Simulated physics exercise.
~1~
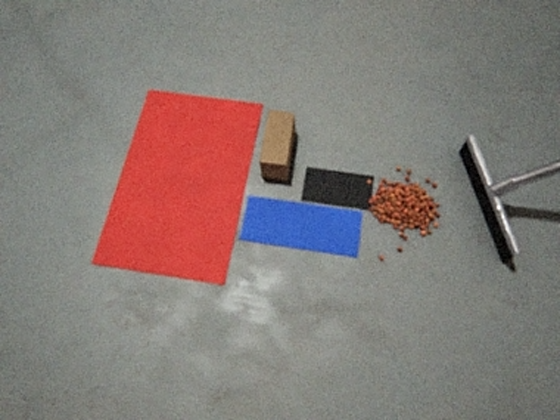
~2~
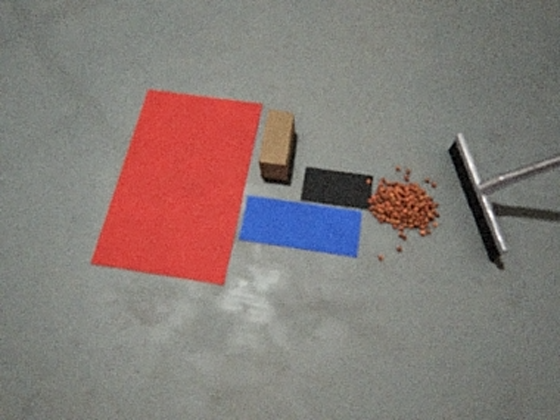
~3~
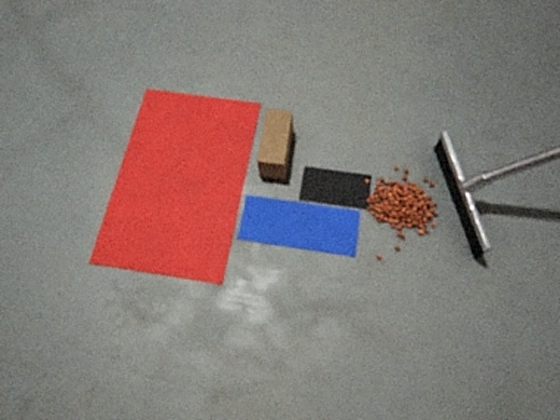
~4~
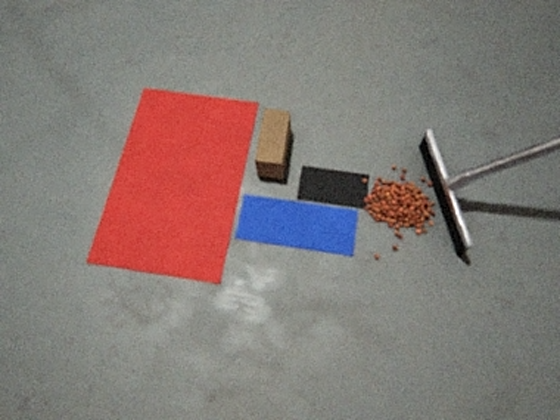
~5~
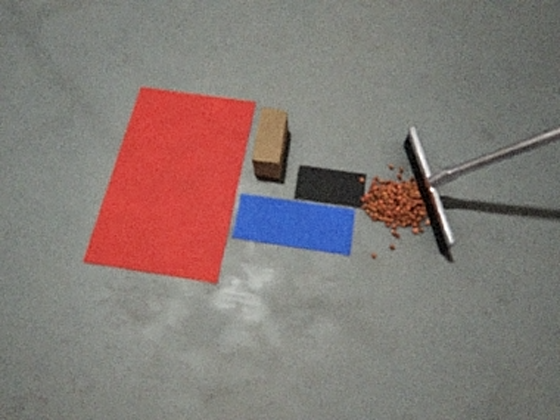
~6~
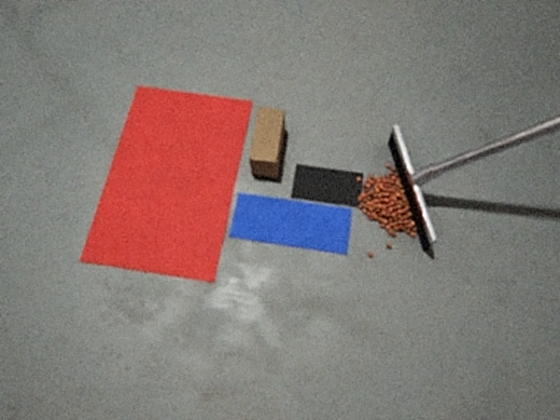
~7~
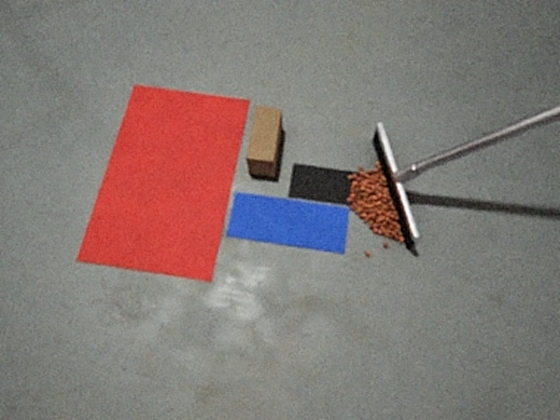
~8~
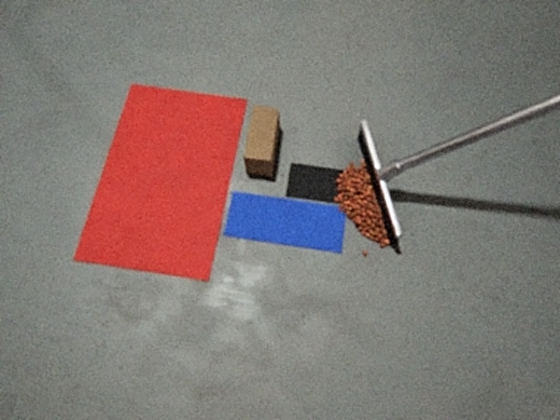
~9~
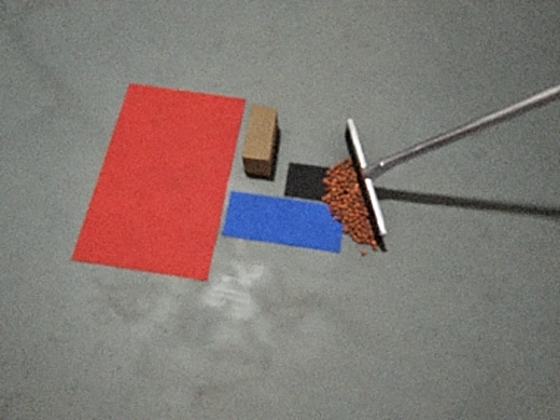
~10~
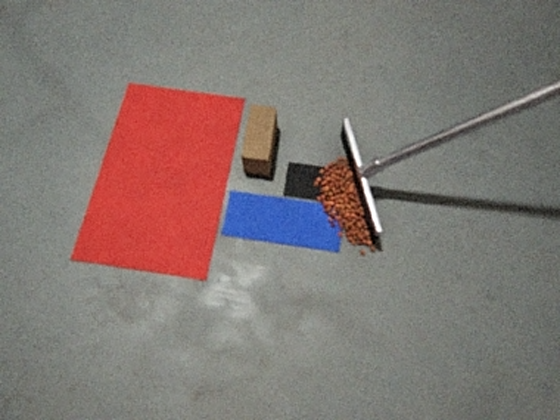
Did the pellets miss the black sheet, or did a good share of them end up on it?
A good share of the pellets ended up on the black sheet. Only a smaller part lay on the blue sheet, and the red one stayed clear.
